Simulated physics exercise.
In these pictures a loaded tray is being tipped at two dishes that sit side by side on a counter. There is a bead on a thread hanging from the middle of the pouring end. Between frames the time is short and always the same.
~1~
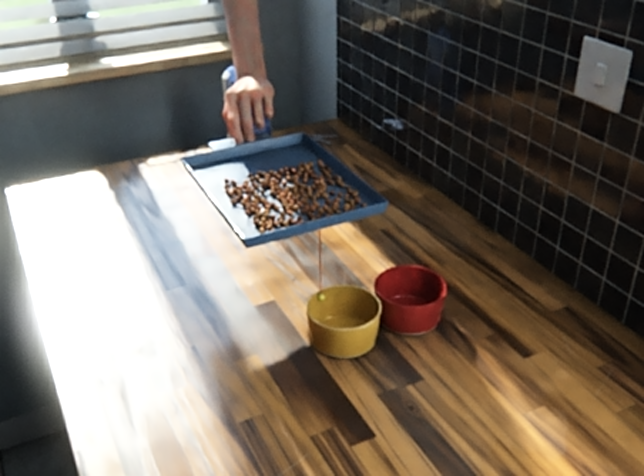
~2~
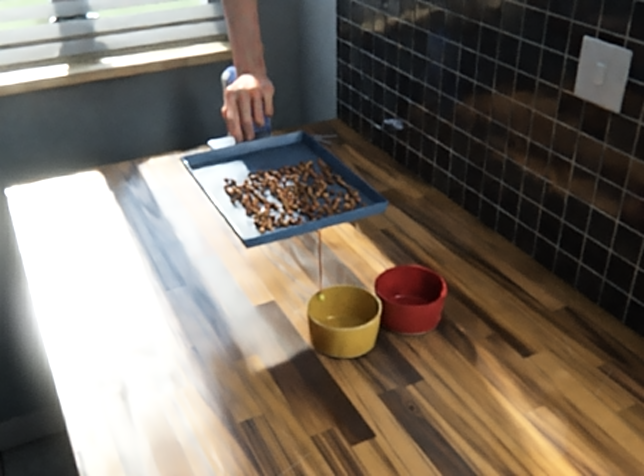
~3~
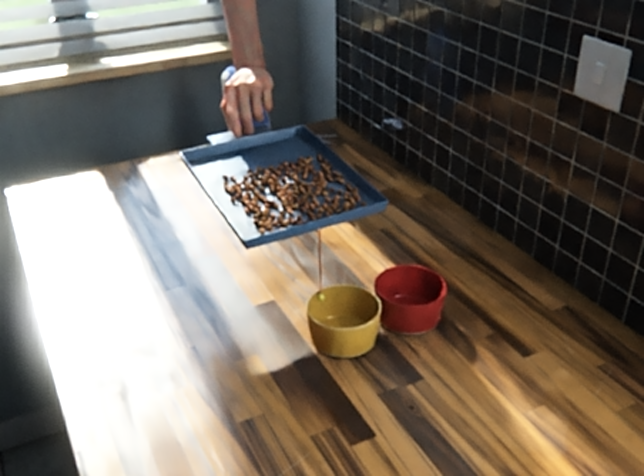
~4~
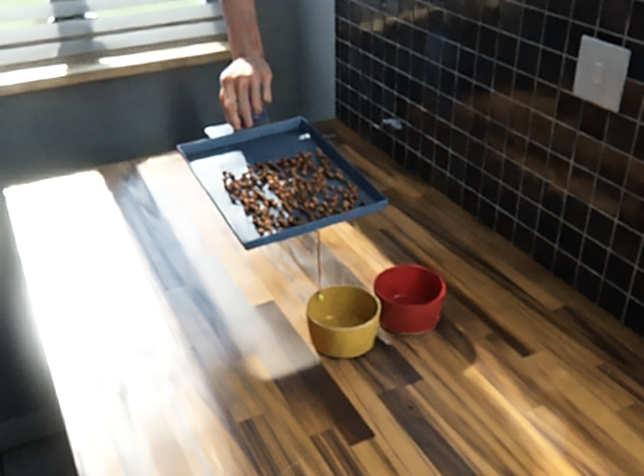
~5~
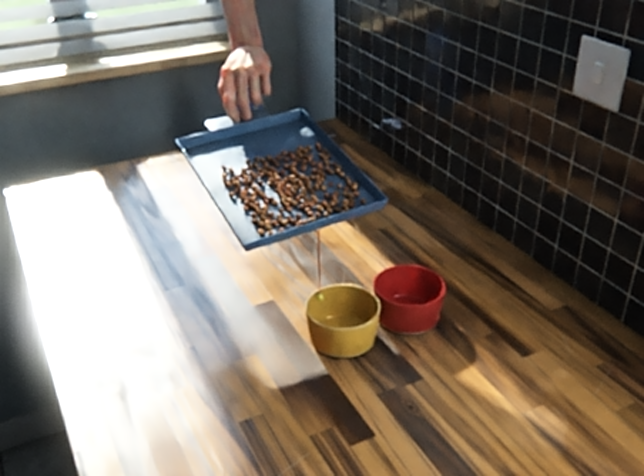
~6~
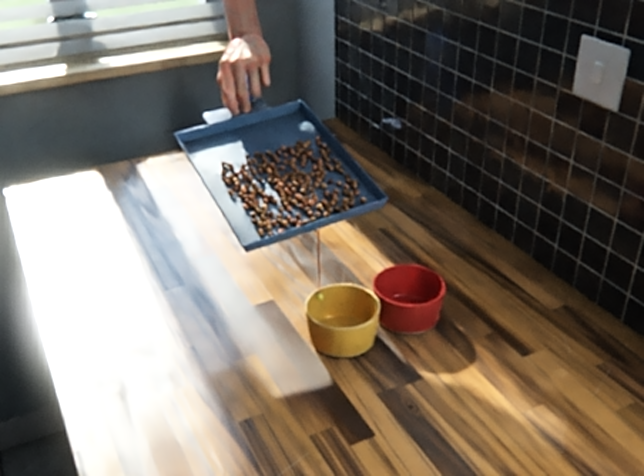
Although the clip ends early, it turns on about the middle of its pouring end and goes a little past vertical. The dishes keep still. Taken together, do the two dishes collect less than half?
Yes, they get the smaller share.
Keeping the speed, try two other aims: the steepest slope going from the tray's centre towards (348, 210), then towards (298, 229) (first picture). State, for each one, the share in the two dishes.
About 80 %, then 10 %.
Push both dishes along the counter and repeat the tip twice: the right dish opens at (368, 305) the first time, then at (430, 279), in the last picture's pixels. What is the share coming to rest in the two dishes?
Roughly 60% on the first try and 0% on the second.
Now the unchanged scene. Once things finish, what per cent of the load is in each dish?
Left dish: 0; right dish: 0 percent.
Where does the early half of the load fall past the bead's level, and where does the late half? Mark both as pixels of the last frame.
The opening part goes through (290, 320); what follows goes through (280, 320).
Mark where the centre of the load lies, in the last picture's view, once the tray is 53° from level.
The load is centred around (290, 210).
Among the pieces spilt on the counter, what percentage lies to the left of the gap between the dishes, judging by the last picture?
I'd put it at around 90 per cent.
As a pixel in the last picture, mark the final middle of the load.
About (284, 383).
Soon after the last picture, tray tipped steeply; nearly all on the tray; a stray few outside both; a stray few in the air.
A little later, tray tipped right over; nearly all on the tray; a stray few outside both.
Later still, tray tipped past a quarter turn; a small part in the left dish; nearly all outside both.
At rest, tray tipped past a quarter turn; a small part in the left dish; none in the right dish; nearly all outside both.
